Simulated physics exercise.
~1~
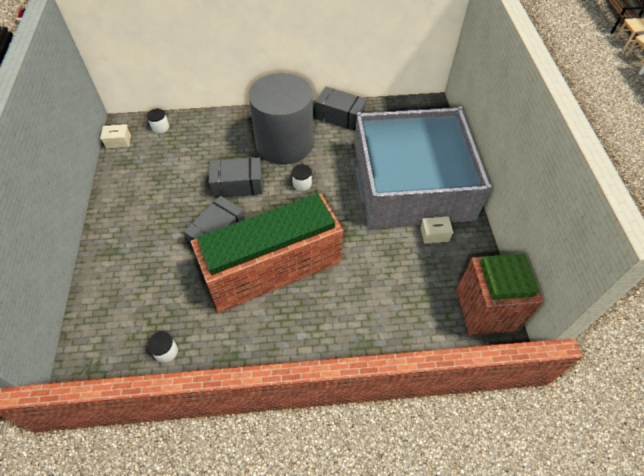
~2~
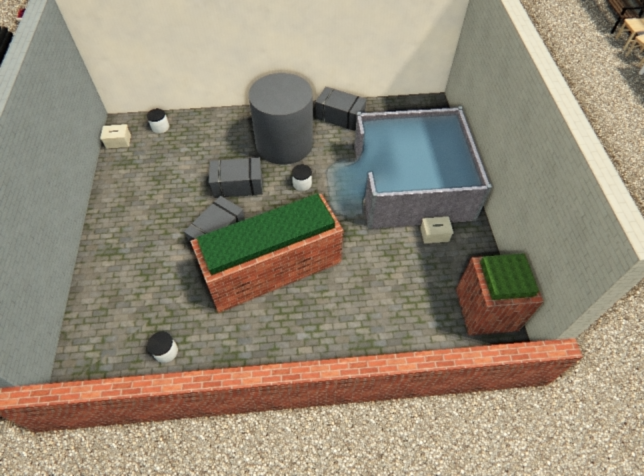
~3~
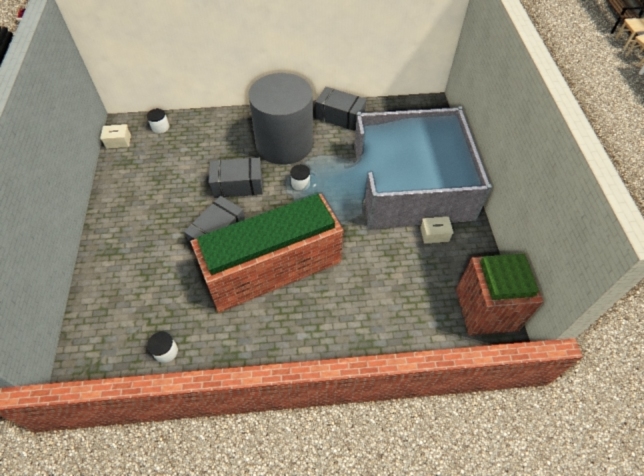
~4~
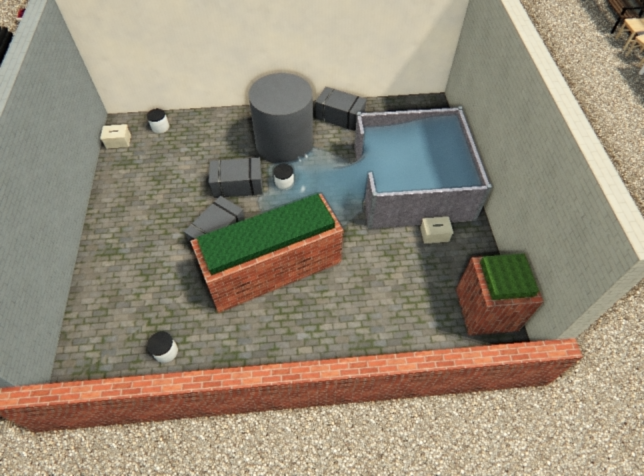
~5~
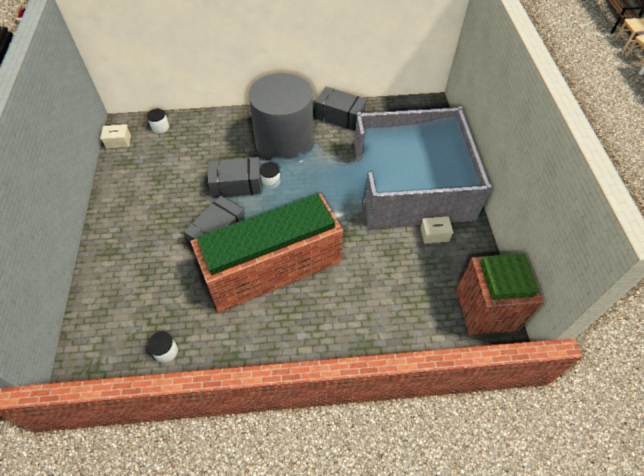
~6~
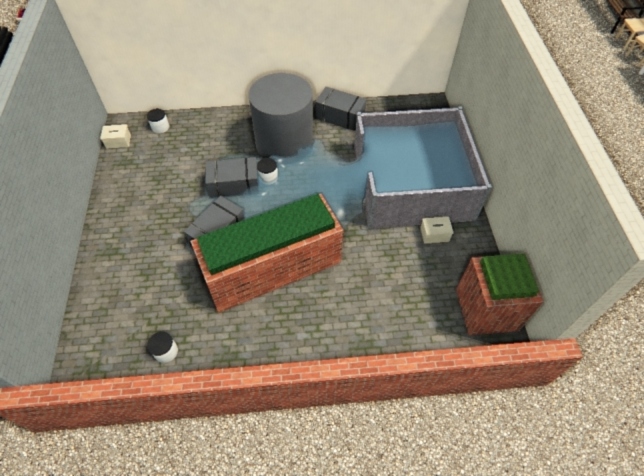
Water poured out through the left side of a raised gray pool and spread leftward across the paving, pushing a small white pail with a dark top along until it was beside a dark trunk.
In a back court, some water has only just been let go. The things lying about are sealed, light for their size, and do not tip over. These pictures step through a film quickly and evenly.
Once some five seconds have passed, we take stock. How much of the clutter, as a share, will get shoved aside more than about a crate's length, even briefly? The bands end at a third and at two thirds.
Portion: No less than two thirds.
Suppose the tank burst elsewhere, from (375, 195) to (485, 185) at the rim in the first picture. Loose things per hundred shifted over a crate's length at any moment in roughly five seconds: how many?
Result: Close to 20 %.
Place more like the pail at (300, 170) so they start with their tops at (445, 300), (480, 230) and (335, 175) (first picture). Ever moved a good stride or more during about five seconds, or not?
Listed in sequence, the answers are remains nearby, remains nearby and displaced a stride.
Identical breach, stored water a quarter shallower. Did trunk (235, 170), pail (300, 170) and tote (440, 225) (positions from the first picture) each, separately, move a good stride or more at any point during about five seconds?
Per item, in order: Cleared the mark; cleared the mark; missed the mark.
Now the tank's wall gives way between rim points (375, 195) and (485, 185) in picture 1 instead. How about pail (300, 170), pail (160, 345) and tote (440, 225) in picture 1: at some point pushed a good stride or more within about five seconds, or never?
Here is how they go, in order: Fails to go that far, dislodged that far, and dislodged that far.
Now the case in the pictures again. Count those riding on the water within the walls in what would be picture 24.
Number: 3.
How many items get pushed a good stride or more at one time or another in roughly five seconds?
The count is 6.
A moment on, 1 of 8 are well off their spots; 1 afloat.
Next, 3 of 8 are well off their spots; 1 afloat.
Later, 4 of 8 are well off their spots; 3 afloat.
In the end, 6 of 8 are well off their spots, and 6 have been at some point; 3 afloat.
